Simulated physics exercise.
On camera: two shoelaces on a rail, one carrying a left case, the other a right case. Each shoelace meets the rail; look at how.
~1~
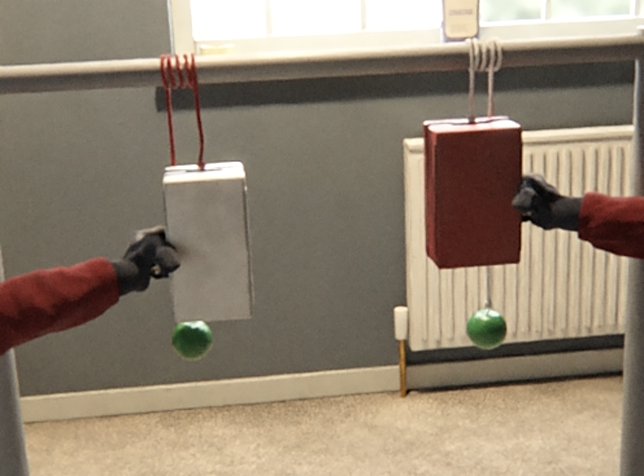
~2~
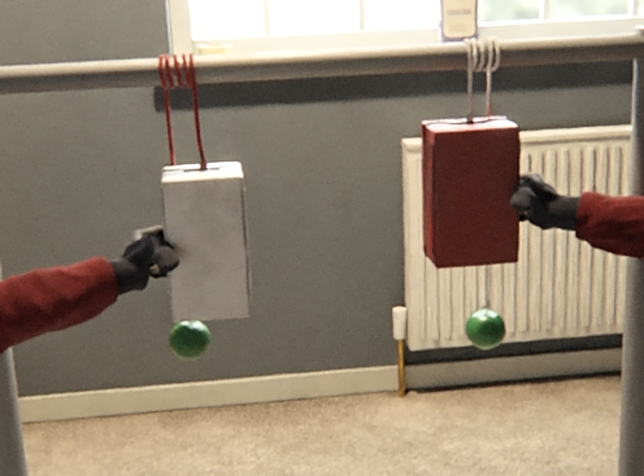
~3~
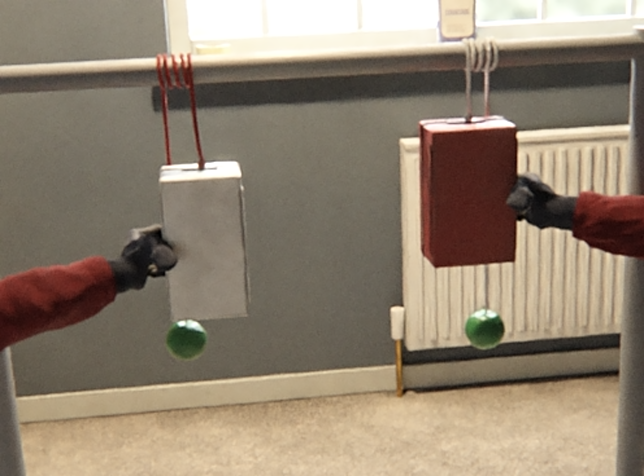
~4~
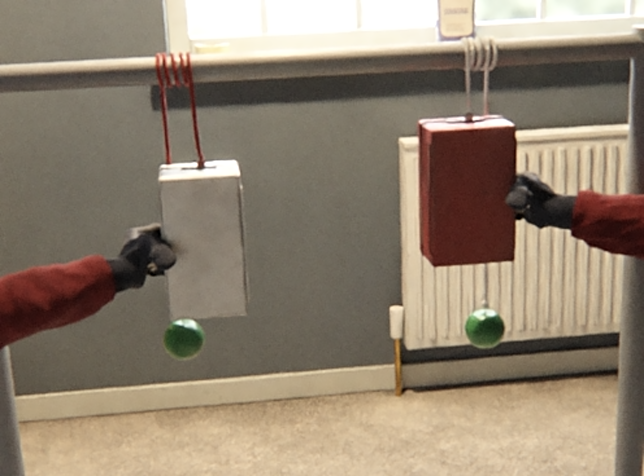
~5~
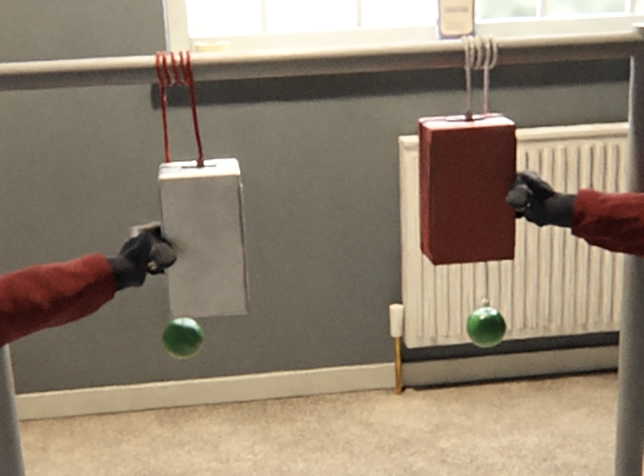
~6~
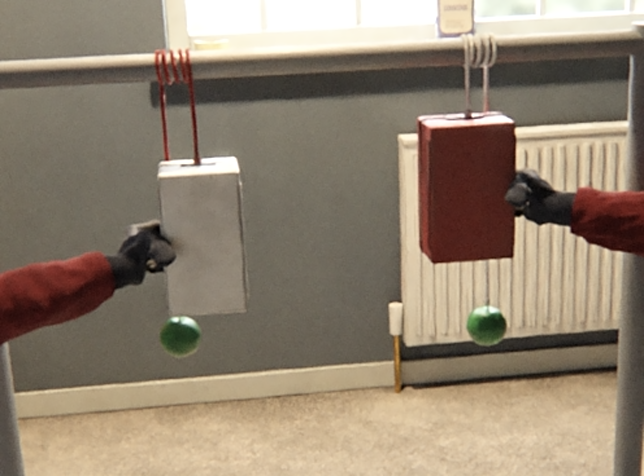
Two green apples under a white case and a red case shifted very slightly, while the cases hung almost still from shoelaces looped round a rail and a dark-gloved hand stayed beside each one.
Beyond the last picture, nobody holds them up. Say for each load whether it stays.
The left case stays; the right case stays.
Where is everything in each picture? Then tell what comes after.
Left case (209, 242); right case (472, 192); left apple (192, 340); right apple (487, 329), in the first frame.
Left case (207, 242); right case (470, 192), in the second frame.
Left case (205, 241); right case (467, 192), in the third frame.
Left case (204, 239); right case (466, 191), in the fourth frame.
Left case (204, 238); right case (466, 189), in the fifth frame.
Left case (203, 236); right case (465, 187); left shoelace wound several times round the rail; right shoelace wound several times round the rail, in the sixth frame.
Then, 0.34 s after the last picture, left case hanging near (201, 238); right case hanging near (467, 189).
Then, 0.72 s after the last picture, left case hanging near (198, 241); right case hanging near (469, 188).
At rest, left case hanging near (200, 240); right case hanging near (469, 184). The left case is held and the right case keeps its height.
